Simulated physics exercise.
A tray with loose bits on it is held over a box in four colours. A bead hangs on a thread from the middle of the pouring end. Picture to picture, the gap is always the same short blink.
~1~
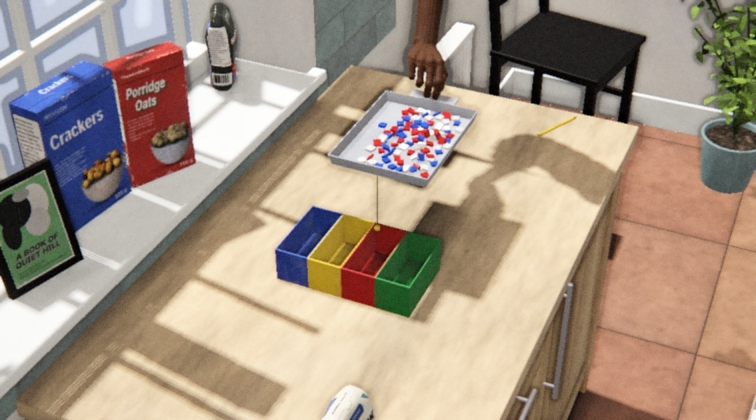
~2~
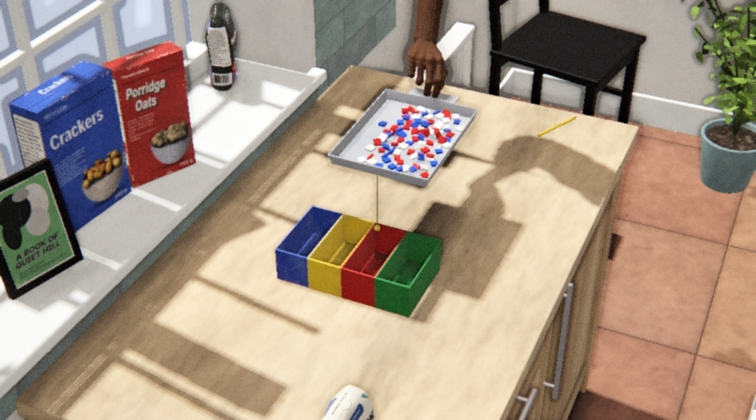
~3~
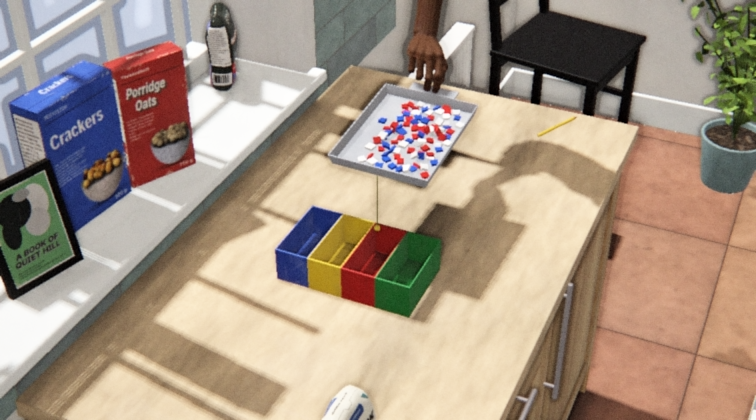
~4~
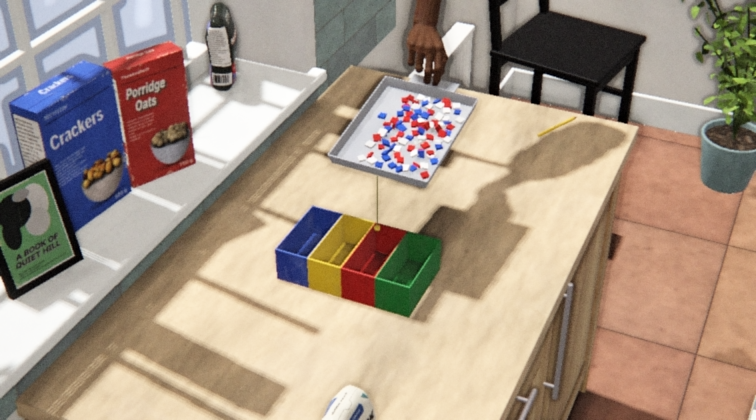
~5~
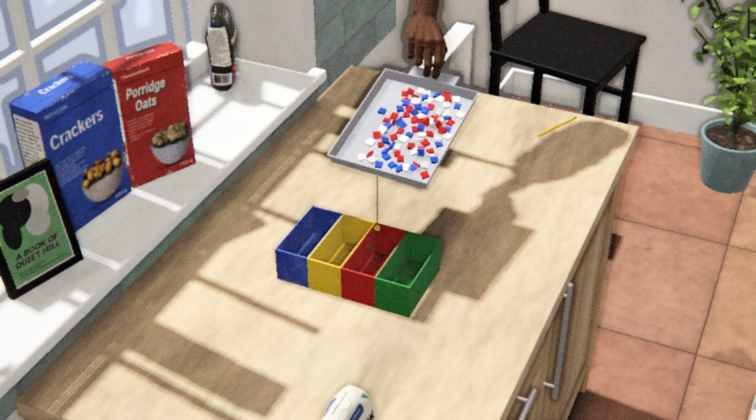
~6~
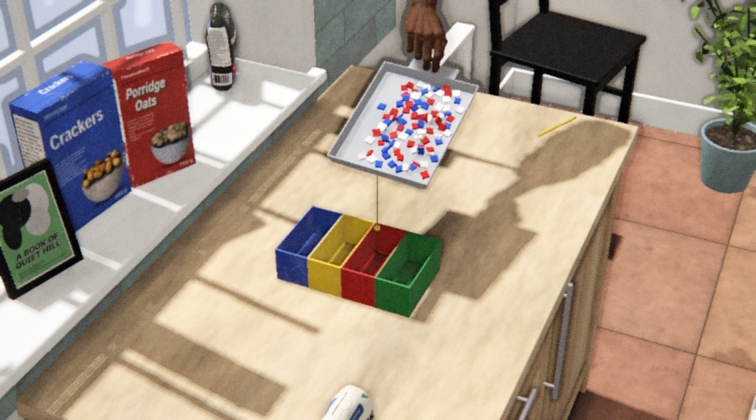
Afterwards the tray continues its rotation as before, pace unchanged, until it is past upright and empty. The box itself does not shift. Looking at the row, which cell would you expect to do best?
I would expect the green cell to do best.
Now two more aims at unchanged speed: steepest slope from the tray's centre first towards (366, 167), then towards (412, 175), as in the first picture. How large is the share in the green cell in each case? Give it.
Near 0 % and, after that, 90 %.
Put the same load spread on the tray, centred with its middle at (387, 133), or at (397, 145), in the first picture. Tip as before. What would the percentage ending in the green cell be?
The first start yields 30 per cent, the second 50 per cent.
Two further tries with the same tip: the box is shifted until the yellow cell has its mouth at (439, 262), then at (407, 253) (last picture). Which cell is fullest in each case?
The first time it is the blue one, and the second time it is the yellow cell.
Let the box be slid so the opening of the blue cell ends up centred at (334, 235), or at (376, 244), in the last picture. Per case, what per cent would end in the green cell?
Trial 1: 10 percent; trial 2: 0 percent.
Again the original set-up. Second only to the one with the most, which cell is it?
Ranked second: The red cell.
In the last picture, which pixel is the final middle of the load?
(399, 287).
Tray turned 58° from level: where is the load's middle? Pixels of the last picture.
Mark it at roughly (402, 150) in the final frame.
Soon after the last picture, tray tipped steeply; all on the tray.
A little later, tray tipped right over; about two thirds on the tray; a small part in the green cell; a small part in the red cell; a stray few in the yellow cell; a small part falling or outside the box.
Later still, tray tipped past a quarter turn; about two thirds in the green cell; about a quarter in the red cell; a small part in the yellow cell; a stray few in the blue cell; a small part falling or outside the box.
At rest, tray tipped past a quarter turn; about two thirds in the green cell; about a quarter in the red cell; a small part in the yellow cell; a stray few in the blue cell; a small part outside the box.
